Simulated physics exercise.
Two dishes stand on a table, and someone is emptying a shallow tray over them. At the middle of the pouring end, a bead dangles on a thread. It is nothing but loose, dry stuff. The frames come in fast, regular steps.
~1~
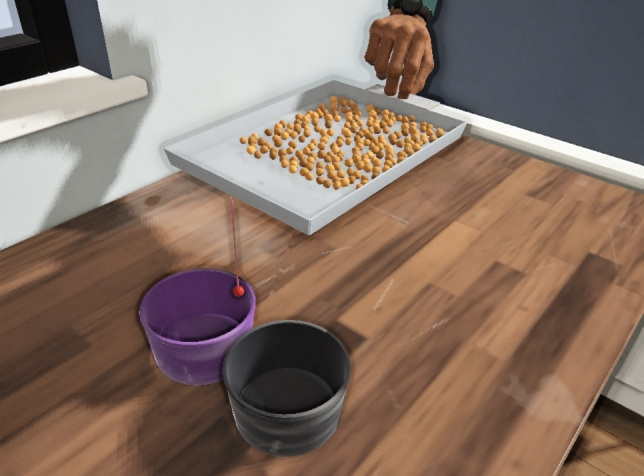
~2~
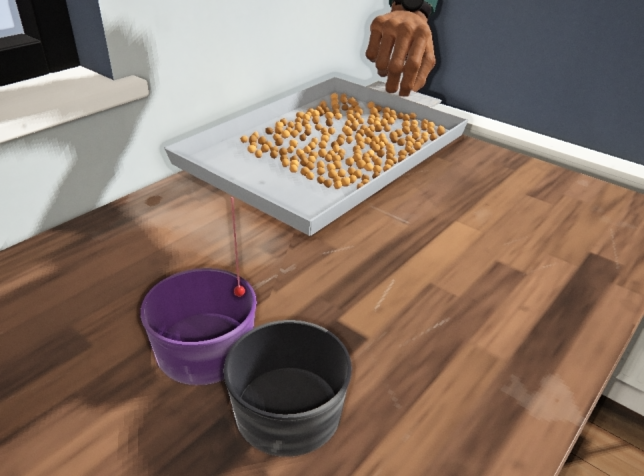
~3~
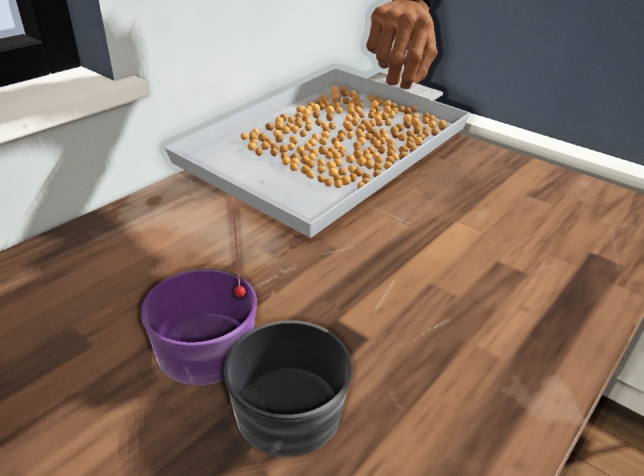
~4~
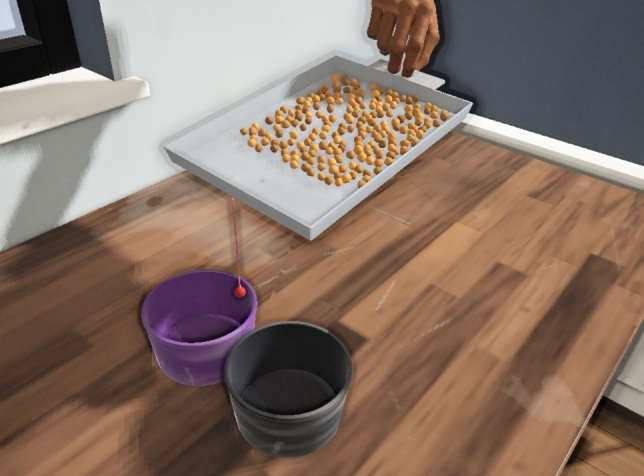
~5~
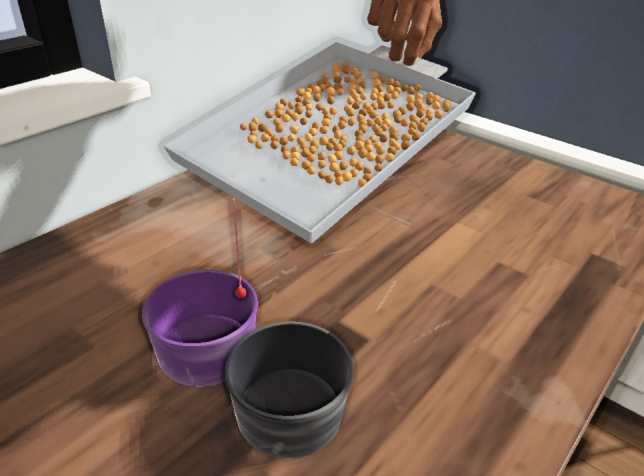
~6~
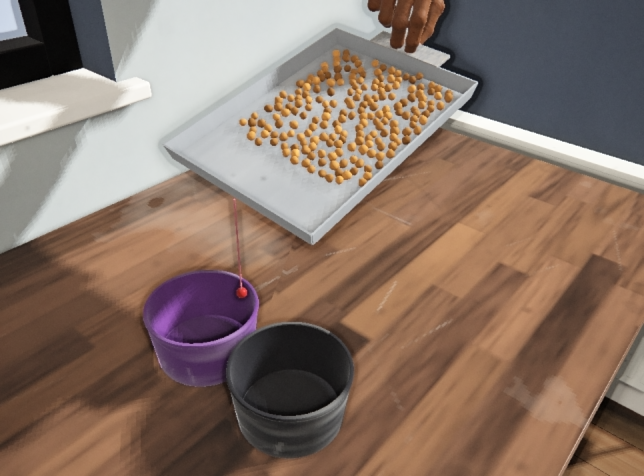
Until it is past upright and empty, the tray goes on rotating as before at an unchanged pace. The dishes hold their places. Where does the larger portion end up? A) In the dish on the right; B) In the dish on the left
A, in the dish on the right.
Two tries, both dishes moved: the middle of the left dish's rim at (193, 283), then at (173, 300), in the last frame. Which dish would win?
The dish to the right at the first, the dish to the right at the second.
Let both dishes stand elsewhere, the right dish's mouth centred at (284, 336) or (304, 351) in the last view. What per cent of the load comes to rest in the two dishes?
In order: 90 percent, then 90 percent.
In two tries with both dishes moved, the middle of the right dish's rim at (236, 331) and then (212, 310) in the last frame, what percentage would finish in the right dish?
Roughly 40% the first time and 10% the second time.
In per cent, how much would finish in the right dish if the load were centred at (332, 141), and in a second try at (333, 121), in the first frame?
It comes to about 90 per cent the first time and about 90 per cent the second.
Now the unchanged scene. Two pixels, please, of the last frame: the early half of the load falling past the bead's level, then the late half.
First close to (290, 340), next close to (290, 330).
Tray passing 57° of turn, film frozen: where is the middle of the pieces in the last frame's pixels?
Look about (301, 189) in the last picture.
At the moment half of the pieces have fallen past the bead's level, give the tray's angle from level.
Reading: Some 105°.
Just after the last frame, tray tipped steeply; almost all on the tray; just a few in the right dish; just a few outside both; about a tenth in the air.
A moment on, tray tipped right over; the larger part on the tray; about a tenth in the right dish; just a few in the left dish; just a few outside both; just a few in the air.
Further on, tray tipped past a quarter turn; almost all in the right dish; just a few in the left dish; about a tenth outside both.
When it is over, tray tipped past a quarter turn; almost all in the right dish; just a few in the left dish; about a tenth outside both.
